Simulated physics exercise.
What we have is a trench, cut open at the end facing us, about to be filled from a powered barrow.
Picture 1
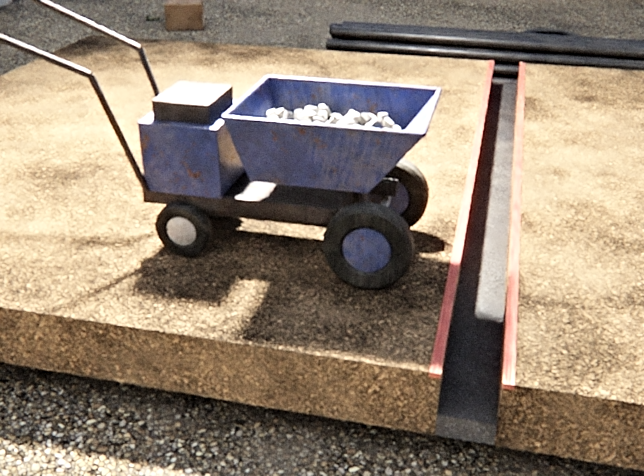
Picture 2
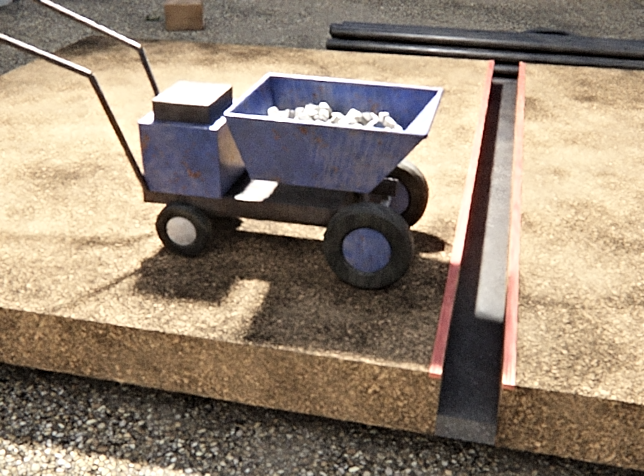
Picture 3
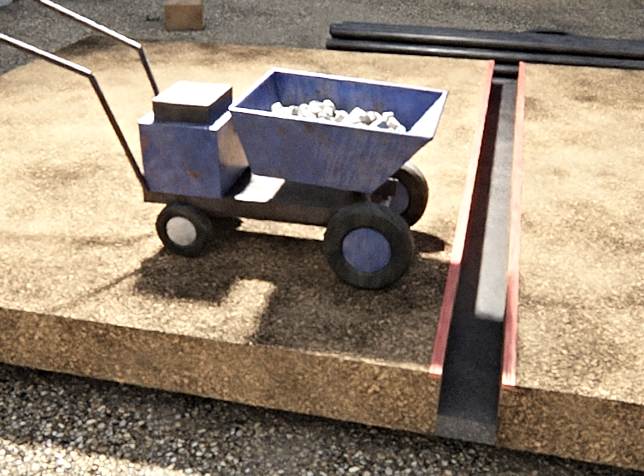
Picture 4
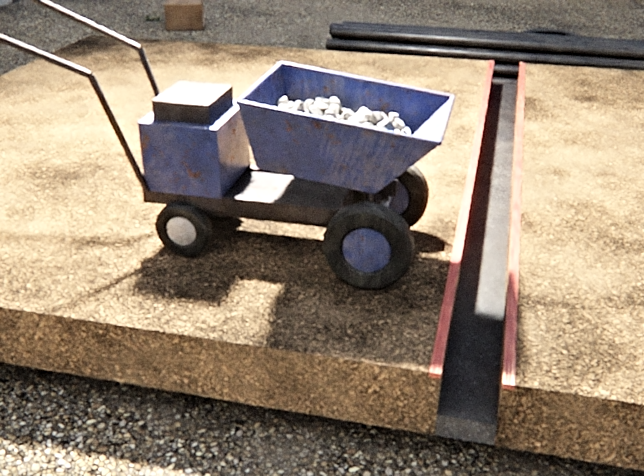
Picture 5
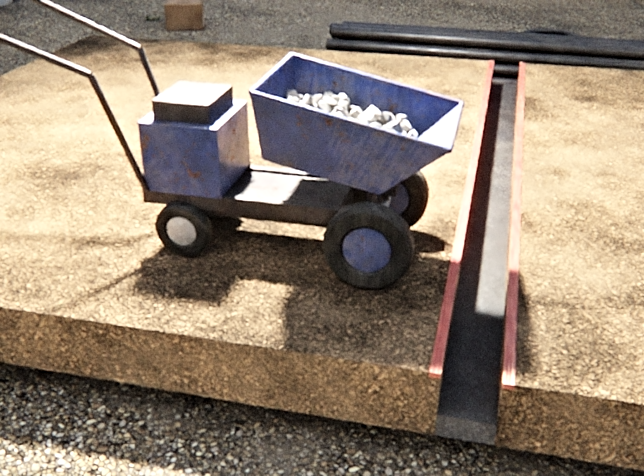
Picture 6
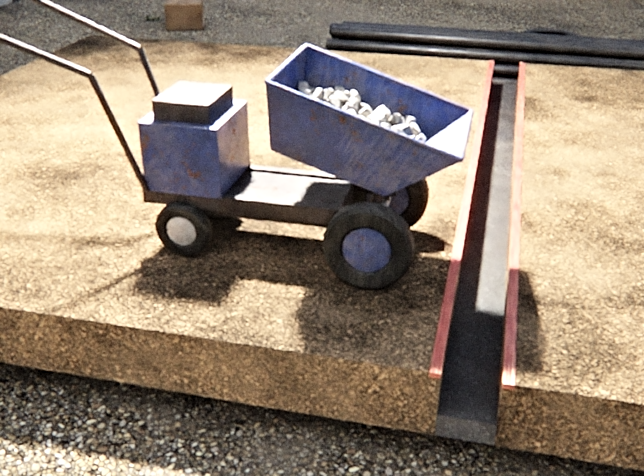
At the start, a blue powered barrow loaded with pale broken stones stands still, its skip level, left of a narrow, red-edged trench. The skip then tilts gradually toward the trench, its rear rising off the chassis, until it slopes clearly down to the right, with the stones still inside.
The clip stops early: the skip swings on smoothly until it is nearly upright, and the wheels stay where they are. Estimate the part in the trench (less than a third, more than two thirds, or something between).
In the trench: Under a third.
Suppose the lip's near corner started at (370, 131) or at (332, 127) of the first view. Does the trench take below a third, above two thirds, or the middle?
First beyond two thirds, then between a third and two thirds.
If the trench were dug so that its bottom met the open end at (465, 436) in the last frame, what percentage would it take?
Close to 10 per cent.
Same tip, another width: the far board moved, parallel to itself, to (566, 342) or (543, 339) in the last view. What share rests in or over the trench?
The first gives 100 %, the second 80 %.
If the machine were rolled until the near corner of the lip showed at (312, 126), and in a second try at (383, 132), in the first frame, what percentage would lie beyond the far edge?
The first gives 0 %, the second 10 %.
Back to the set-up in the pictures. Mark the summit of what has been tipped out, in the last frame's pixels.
Close to (530, 246).
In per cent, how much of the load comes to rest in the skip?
Roughly 40 in a hundred.
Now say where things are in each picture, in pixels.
In the first frame, lip of the skip near (423, 135), level; top of the load near (326, 132), broken stones; first edge of the trench near (444, 325); far edge near (511, 334), the trench under half as wide as the skip, and about as deep as wide.
In the second frame, lip of the skip near (425, 136), level; top of the load near (320, 125).
In the third frame, lip of the skip near (431, 139), tipped barely; top of the load near (312, 129).
In the fourth frame, lip of the skip near (439, 144), tipped a little; top of the load near (318, 125).
In the fifth frame, lip of the skip near (449, 151), tipped a little; top of the load near (312, 115).
In the sixth frame, lip of the skip near (461, 160), tipped clearly; top of the load near (323, 109); first edge of the trench near (444, 325); far edge near (511, 334).
Shortly afterwards, skip tipped steeply; the whole lot in the skip.
Next, skip tipped right over; the bulk in the skip; only a few in or heaped over the trench; near a quarter beyond it.
Some moments later, skip tipped right over; near a third in the skip; a little in or heaped over the trench; near half beyond it.
In the end, skip tipped right over; near a third in the skip; a little in or heaped over the trench; near half beyond it.
